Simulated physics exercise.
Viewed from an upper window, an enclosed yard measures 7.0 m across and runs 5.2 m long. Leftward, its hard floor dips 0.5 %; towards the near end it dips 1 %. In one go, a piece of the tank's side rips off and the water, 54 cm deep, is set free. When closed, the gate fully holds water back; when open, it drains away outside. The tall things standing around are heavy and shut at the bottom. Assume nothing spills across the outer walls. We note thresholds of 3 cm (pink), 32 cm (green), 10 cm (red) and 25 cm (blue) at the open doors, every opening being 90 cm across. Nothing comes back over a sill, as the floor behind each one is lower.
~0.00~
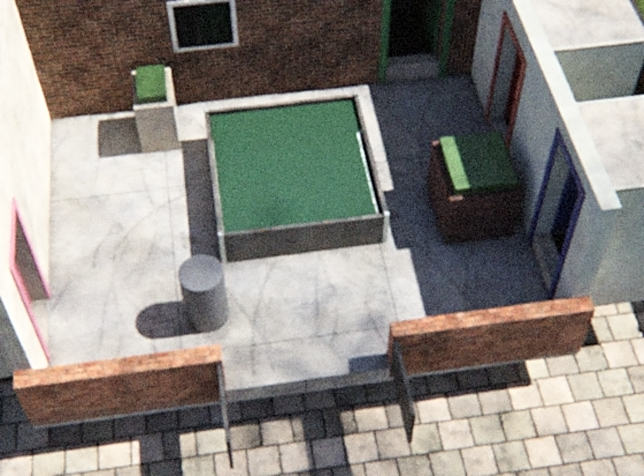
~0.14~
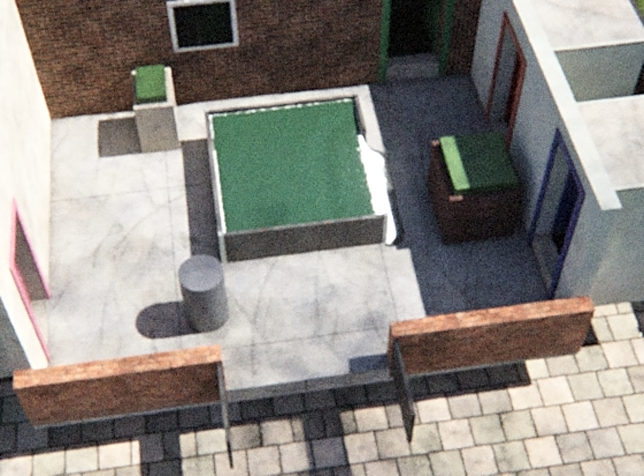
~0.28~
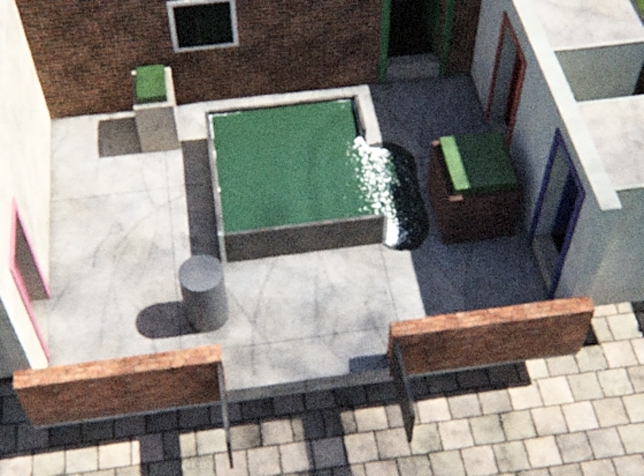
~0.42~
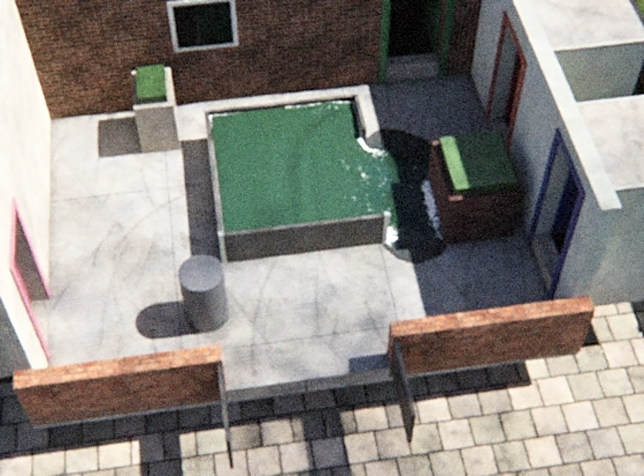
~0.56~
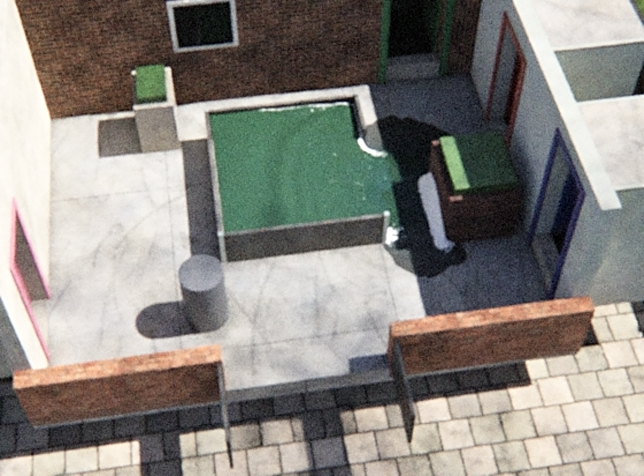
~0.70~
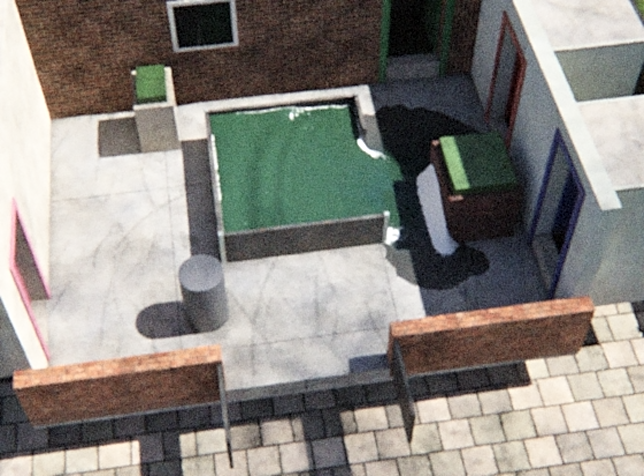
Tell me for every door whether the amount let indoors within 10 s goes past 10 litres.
In the end the pink door lets in more than the cap; the green door lets in less than the cap; the red door lets in more than the cap; the blue door lets in less than the cap.
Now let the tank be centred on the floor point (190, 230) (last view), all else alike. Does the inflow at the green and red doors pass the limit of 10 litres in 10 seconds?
Relative to the limit, green is within it and red is beyond it.
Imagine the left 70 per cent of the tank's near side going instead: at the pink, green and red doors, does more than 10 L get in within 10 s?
Then it goes pink too high, green fine, red fine.
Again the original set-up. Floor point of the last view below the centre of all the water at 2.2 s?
(357, 202).
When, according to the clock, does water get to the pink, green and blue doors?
Arrival times: Pink 5.5 seconds, green 1.6 seconds, blue 1.5 seconds.
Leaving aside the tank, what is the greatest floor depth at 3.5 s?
About 24 cm at most.
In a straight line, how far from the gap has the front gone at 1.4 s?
Roughly 3.0 m.
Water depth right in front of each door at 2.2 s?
Pink 0 cm, green 9 cm, red 25 cm, blue 4 cm.
After 1.4 s water covers 25 % of the floor and is deepest (44 cm) near (425, 210); pink door not reached, green door not reached, red door 24 cm at the sill, 39 L in, blue door not reached.
After 2.2 s water covers 30 % of the floor and is deepest (38 cm) near (425, 210); pink door not reached, green door 9 cm at the sill, 0 L in, red door 25 cm at the sill, 116 L in, blue door 4 cm at the sill, 0 L in.
After 3.5 s water covers 50 % of the floor and is deepest (24 cm) near (436, 345); pink door not reached, green door 18 cm at the sill, 0 L in, red door 19 cm at the sill, 194 L in, blue door 19 cm at the sill, 0 L in.
After 6.0 s water covers 70 % of the floor and is deepest (18 cm) near (506, 200); pink door 4 cm at the sill, 0 L in, green door 10 cm at the sill, 0 L in, red door 15 cm at the sill, 244 L in, blue door 13 cm at the sill, 0 L in.
After 10.0 s water covers 95 % of the floor and is deepest (14 cm) near (186, 125); pink door 8 cm at the sill, 28 L in, green door 8 cm at the sill, 0 L in, red door 8 cm at the sill, 259 L in, blue door 8 cm at the sill, 0 L in.
